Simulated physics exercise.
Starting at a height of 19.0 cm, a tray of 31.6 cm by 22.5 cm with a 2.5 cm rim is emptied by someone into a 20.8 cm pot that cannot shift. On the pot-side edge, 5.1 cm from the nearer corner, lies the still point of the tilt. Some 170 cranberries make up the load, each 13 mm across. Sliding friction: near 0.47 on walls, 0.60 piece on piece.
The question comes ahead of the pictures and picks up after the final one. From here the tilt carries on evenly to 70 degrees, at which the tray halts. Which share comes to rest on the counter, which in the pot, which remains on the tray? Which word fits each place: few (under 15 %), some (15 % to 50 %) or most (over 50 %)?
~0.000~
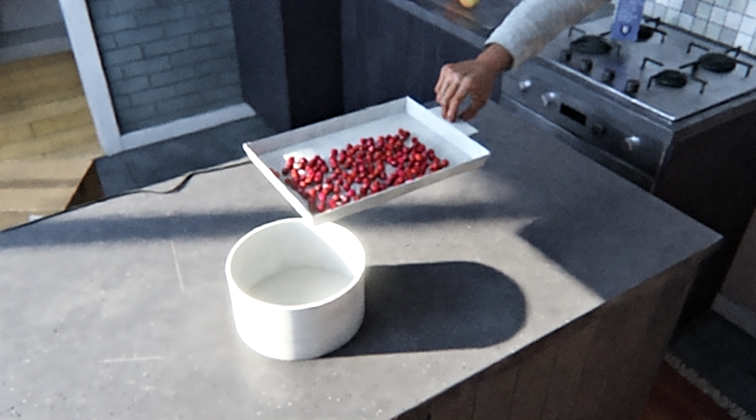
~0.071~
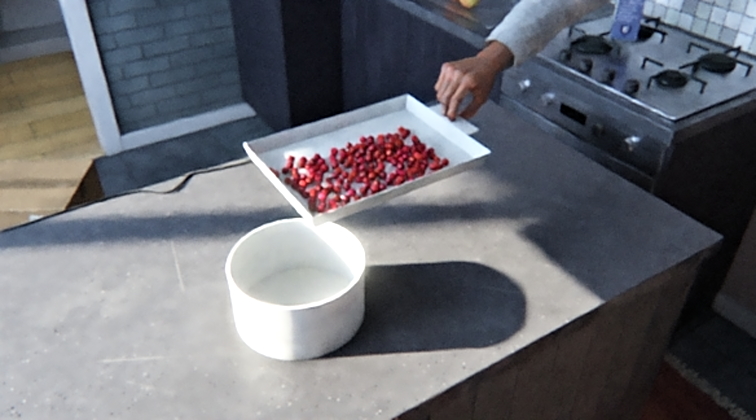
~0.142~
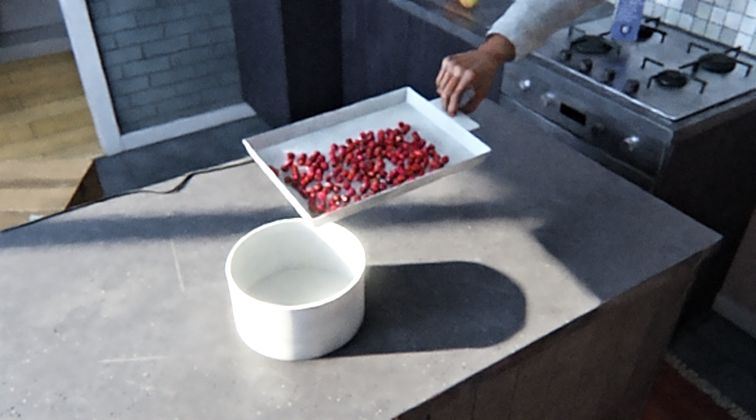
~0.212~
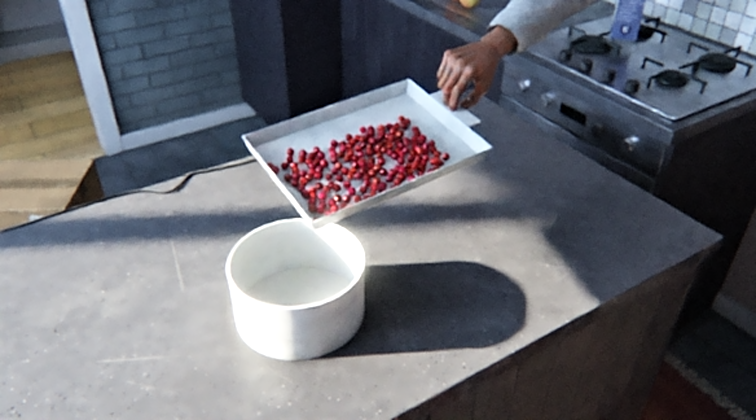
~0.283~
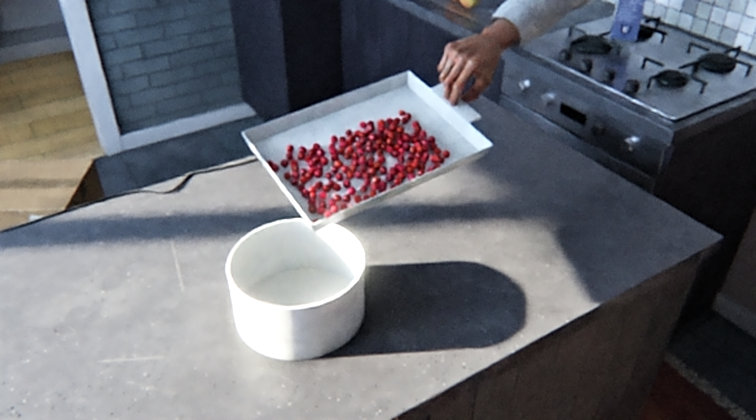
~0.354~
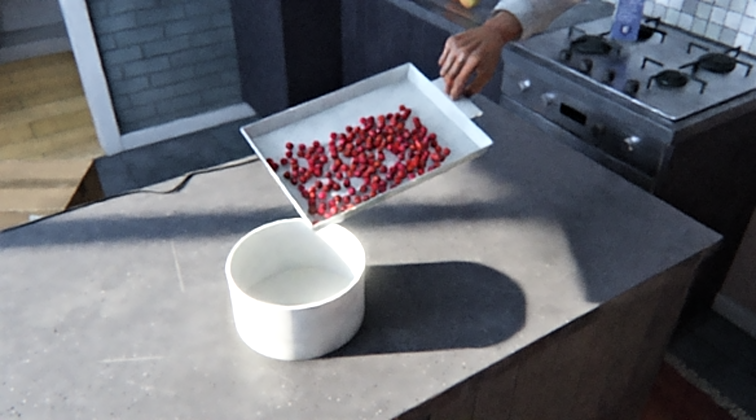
Counter gets few; pot gets few; tray gets most.
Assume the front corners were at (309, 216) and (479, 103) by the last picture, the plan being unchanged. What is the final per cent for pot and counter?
Pot: 0, counter: 0.
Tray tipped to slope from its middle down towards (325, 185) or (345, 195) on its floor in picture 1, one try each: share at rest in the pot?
I'd put it at roughly 0 per cent for the first tilt and roughly 0 per cent for the second.
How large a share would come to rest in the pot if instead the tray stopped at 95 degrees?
Roughly 60 percent.
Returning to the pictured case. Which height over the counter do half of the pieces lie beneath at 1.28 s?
Roughly 24 centimetres.
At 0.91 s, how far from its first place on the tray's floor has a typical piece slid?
4 cm.
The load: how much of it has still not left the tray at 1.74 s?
100%, roughly.
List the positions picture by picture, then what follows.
Tray tilt 0 degrees, front corners at (314, 213) and (484, 152); middle of the pieces at (363, 168); pot at (296, 260), in the first picture.
Tray tilt 1 degrees, front corners at (314, 214) and (485, 151); middle of the pieces at (363, 167), in the second picture.
Tray tilt 4 degrees, front corners at (314, 216) and (485, 149), lowest corner left front; middle of the pieces at (363, 165), in the third picture.
Tray tilt 7 degrees, front corners at (314, 218) and (486, 146), lowest corner left front; middle of the pieces at (363, 162), in the fourth picture.
Tray tilt 11 degrees, front corners at (314, 220) and (486, 144), lowest corner left front; middle of the pieces at (363, 160), in the fifth picture.
Tray tilt 14 degrees, front corners at (314, 222) and (487, 141), lowest corner left front; middle of the pieces at (363, 157); pot at (296, 260). The tray's pace is about 50 degrees a second, in the sixth picture.
After 0.91 s, tilt 40 degrees; the tray holds 100 %, the pot 0 %.
Then, at 1.28 s, tilt 58 degrees; the tray holds 100 %, the pot 0 %.
After 1.74 s, tilt 70 degrees; the tray holds 100 %, the pot 0 %.
At rest (2.6 s), counter 0 %, pot 5 %, tray 95 %.
